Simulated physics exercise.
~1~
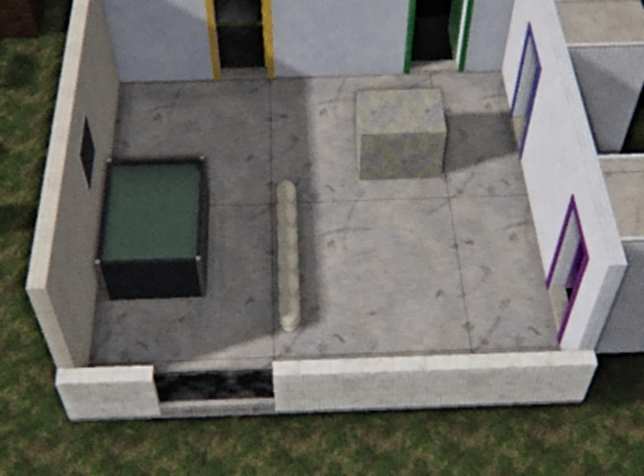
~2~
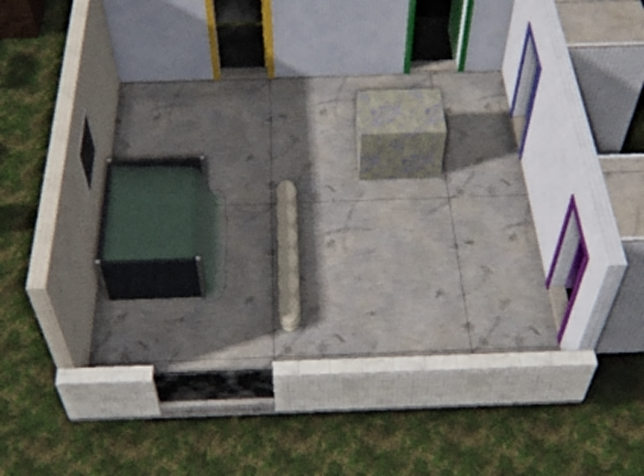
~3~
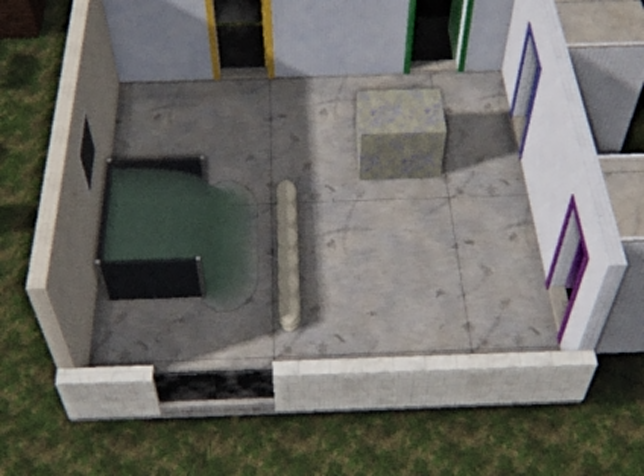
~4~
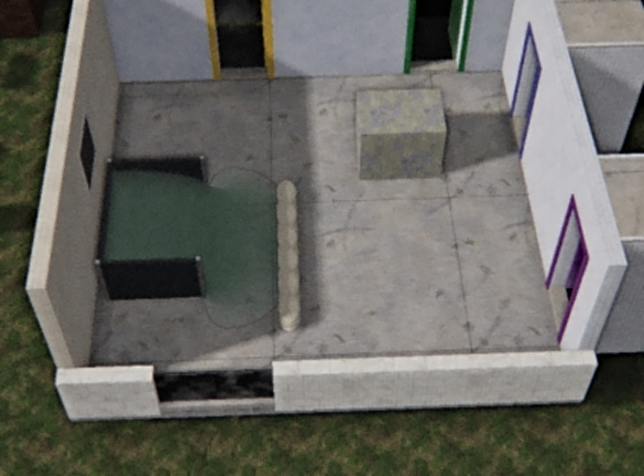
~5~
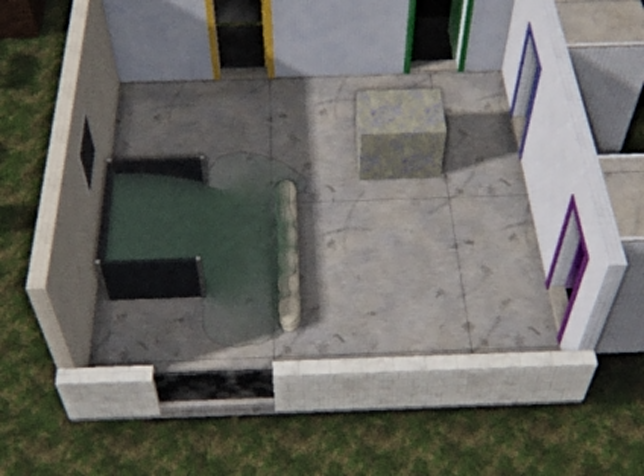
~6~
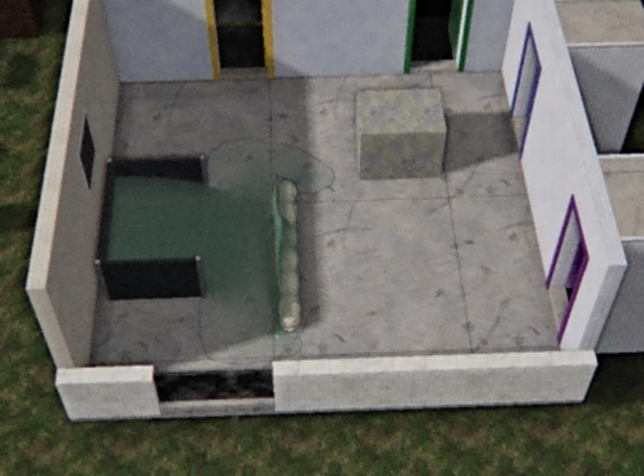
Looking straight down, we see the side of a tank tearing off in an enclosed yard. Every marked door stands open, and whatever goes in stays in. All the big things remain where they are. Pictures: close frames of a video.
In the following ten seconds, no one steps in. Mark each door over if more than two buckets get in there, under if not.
Purple door - under; blue door - under; green door - under; yellow door - over.
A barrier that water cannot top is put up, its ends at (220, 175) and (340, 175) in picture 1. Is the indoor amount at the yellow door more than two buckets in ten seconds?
In the end the yellow door falls below the limit.
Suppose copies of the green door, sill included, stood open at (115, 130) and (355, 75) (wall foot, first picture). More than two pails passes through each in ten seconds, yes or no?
Result: First undershoots, second overshoots.
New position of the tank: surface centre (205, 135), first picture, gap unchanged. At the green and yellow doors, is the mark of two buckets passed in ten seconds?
Checking both: Green door surpasses the limit, yellow door remains within limits.
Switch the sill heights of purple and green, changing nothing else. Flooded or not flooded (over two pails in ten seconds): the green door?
I'd say green doesn't reach the mark.
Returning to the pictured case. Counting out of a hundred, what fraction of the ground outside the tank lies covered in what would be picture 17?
Around 60 percent, give or take.
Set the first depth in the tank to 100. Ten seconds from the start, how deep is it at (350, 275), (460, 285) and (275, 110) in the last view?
Approx. values, in order: 8 %, 8 %, 4 %.
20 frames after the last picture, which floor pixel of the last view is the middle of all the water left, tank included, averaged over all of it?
At roughly (270, 242).
A moment on, water covers 30 % of the floor; the purple door not reached, the blue door not reached, the green door not reached, the yellow door not reached.
Next, water covers 60 % of the floor; the purple door not reached, the blue door not reached, the green door wet at the sill, nothing in, the yellow door under two buckets in.
Then, water covers 75 % of the floor; the purple door wet at the sill, nothing in, the blue door not reached, the green door wet at the sill, nothing in, the yellow door over two buckets in.
Later, water covers 90 % of the floor; the purple door under two buckets in, the blue door wet at the sill, nothing in, the green door wet at the sill, nothing in, the yellow door far over two buckets in.
In the end, water covers 95 % of the floor; the purple door under two buckets in, the blue door wet at the sill, nothing in, the green door wet at the sill, nothing in, the yellow door far over two buckets in.
